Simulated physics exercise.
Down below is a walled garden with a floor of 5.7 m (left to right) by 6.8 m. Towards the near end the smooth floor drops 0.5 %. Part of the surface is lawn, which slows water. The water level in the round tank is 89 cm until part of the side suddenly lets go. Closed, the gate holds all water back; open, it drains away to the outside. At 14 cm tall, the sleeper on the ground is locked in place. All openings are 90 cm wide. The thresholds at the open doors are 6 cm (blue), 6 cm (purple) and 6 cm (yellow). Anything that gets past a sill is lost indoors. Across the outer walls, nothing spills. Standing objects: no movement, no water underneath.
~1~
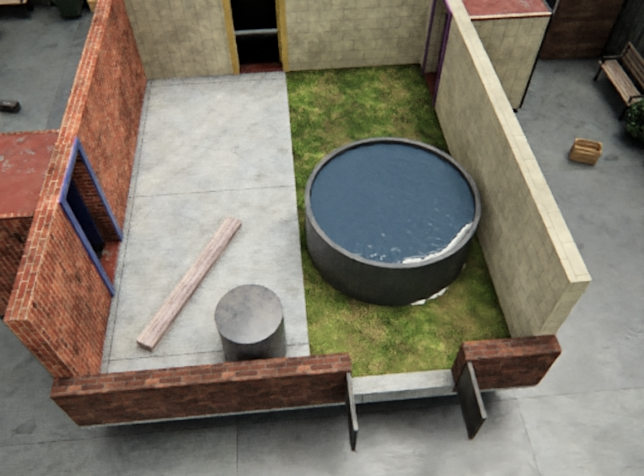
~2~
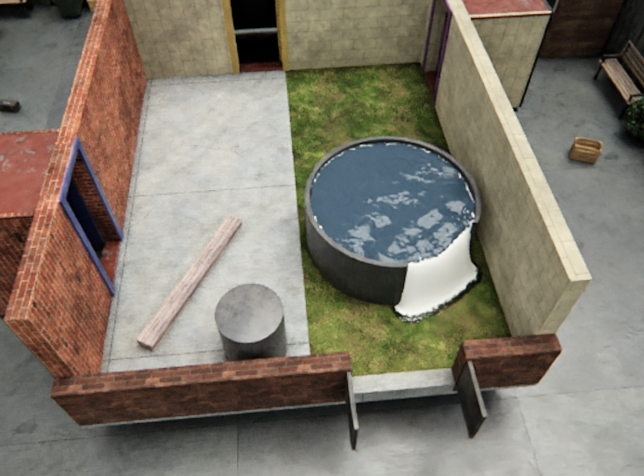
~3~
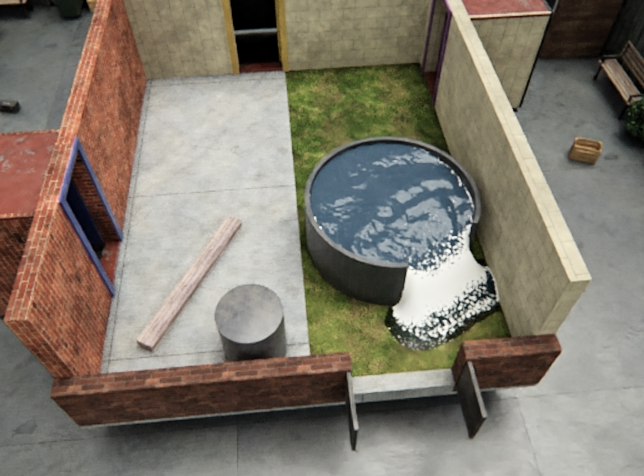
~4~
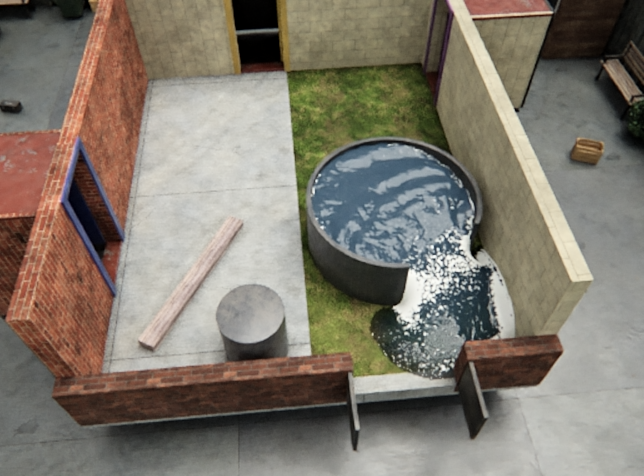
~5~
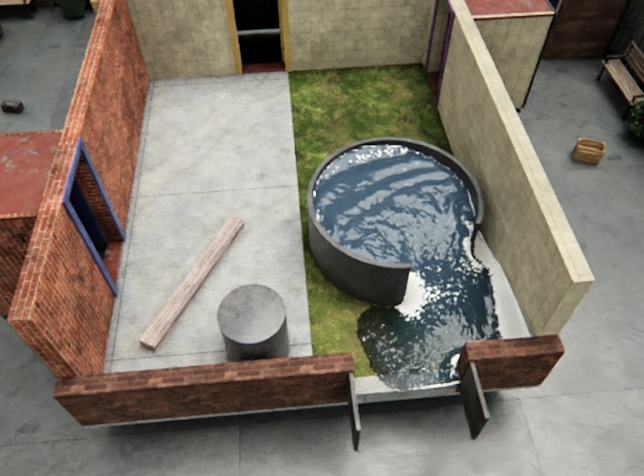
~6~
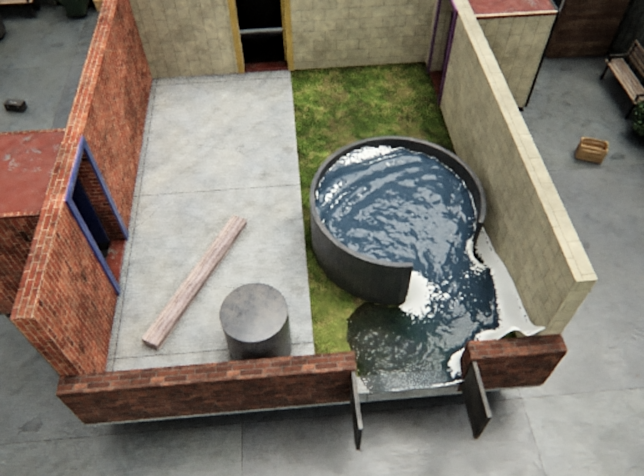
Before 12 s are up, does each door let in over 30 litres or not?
Result: The inflow at the blue door fits inside the cap, the inflow at the purple door fits inside the cap, the inflow at the yellow door fits inside the cap.
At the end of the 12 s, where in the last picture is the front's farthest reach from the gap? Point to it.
About pixel (153, 82).
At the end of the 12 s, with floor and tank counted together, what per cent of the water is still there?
It comes to near 50 per cent.
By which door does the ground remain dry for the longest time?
The yellow one.
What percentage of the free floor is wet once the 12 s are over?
Roughly 95 percent.
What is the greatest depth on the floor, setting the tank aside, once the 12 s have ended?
Max around 13 cm.
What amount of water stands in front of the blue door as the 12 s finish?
About 2.0 cm deep.
A moment later water covers 10 % of the floor and is deepest (78 cm) near (521, 362); blue door not reached, purple door not reached, yellow door not reached.
Soon after water covers 20 % of the floor and is deepest (56 cm) near (508, 363); blue door not reached, purple door not reached, yellow door not reached.
Next water covers 40 % of the floor and is deepest (34 cm) near (469, 318); blue door not reached, purple door 3 cm at the sill, 0 L in, yellow door not reached.
Later on water covers 90 % of the floor and is deepest (21 cm) near (478, 306); blue door 2 cm at the sill, 0 L in, purple door 3 cm at the sill, 0 L in, yellow door 6 cm at the sill, 0 L in.
At the end water covers 95 % of the floor and is deepest (13 cm) near (495, 364); blue door 2 cm at the sill, 0 L in, purple door 4 cm at the sill, 0 L in, yellow door 4 cm at the sill, 0 L in.
